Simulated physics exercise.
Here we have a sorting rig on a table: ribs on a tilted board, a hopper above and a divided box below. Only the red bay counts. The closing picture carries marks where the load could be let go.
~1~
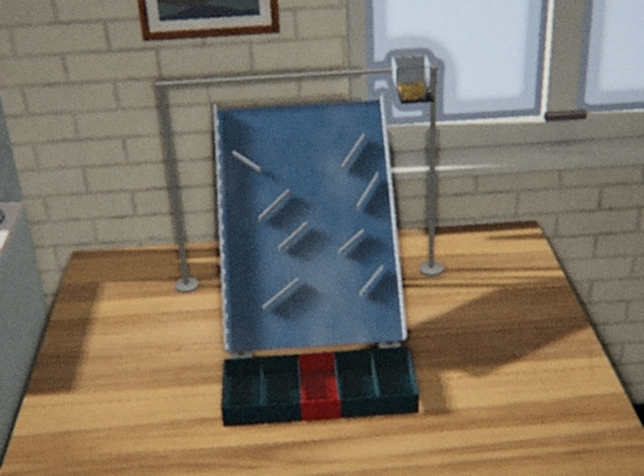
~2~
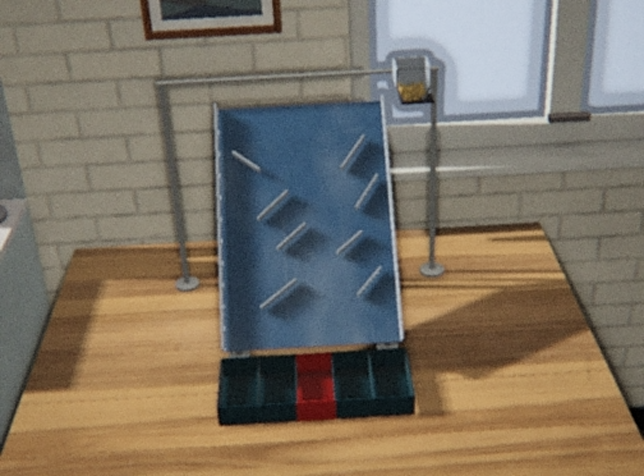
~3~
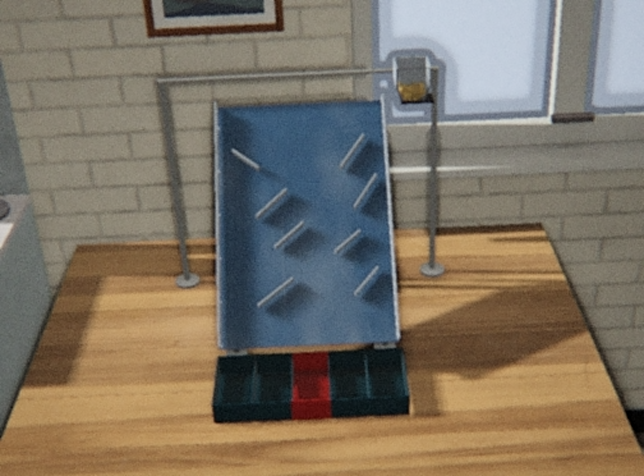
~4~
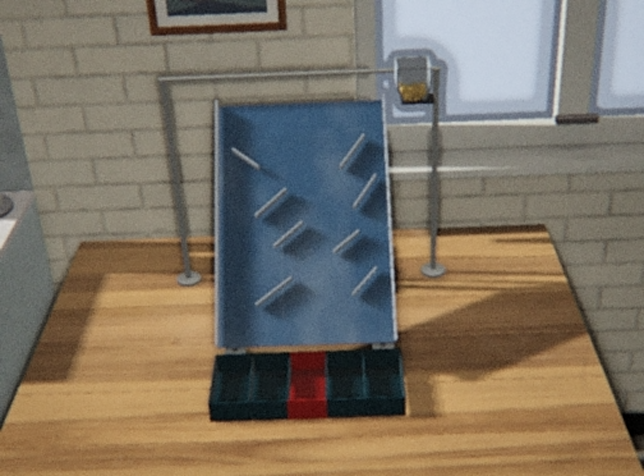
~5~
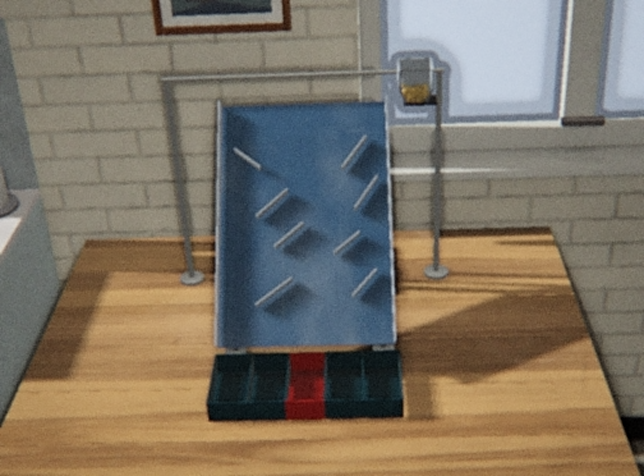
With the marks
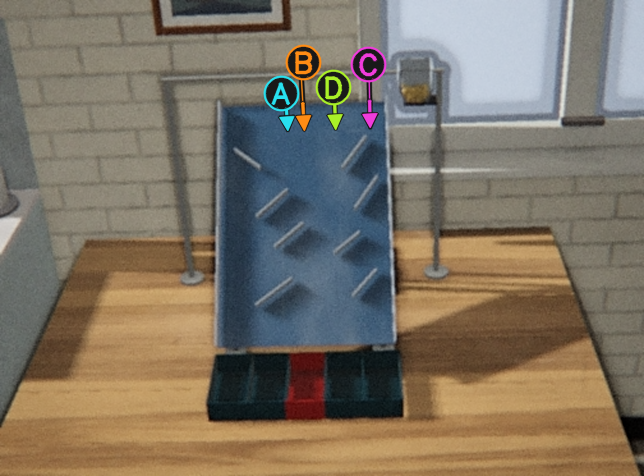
A tilted blue board with ribs stands above a divided box as the view drifts slightly.
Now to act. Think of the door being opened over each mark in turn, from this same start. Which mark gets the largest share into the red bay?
Use mark D.
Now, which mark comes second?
The answer is C.
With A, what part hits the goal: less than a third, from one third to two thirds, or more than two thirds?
It is less than a third.
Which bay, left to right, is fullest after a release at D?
It is the third one.
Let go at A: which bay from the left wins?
The first.
On the marked copy, mark A meets the board at (287, 125); mark B meets the board at (304, 125); mark C meets the board at (370, 122); mark D meets the board at (335, 124).
With A, about a tenth in the red bay, almost all in other bays, just a few outside the box.
With B, roughly a quarter in the red bay, roughly two thirds in other bays.
With C, roughly half in the red bay, roughly half in other bays.
With D, the larger part in the red bay, roughly a quarter in other bays, just a few outside the box.
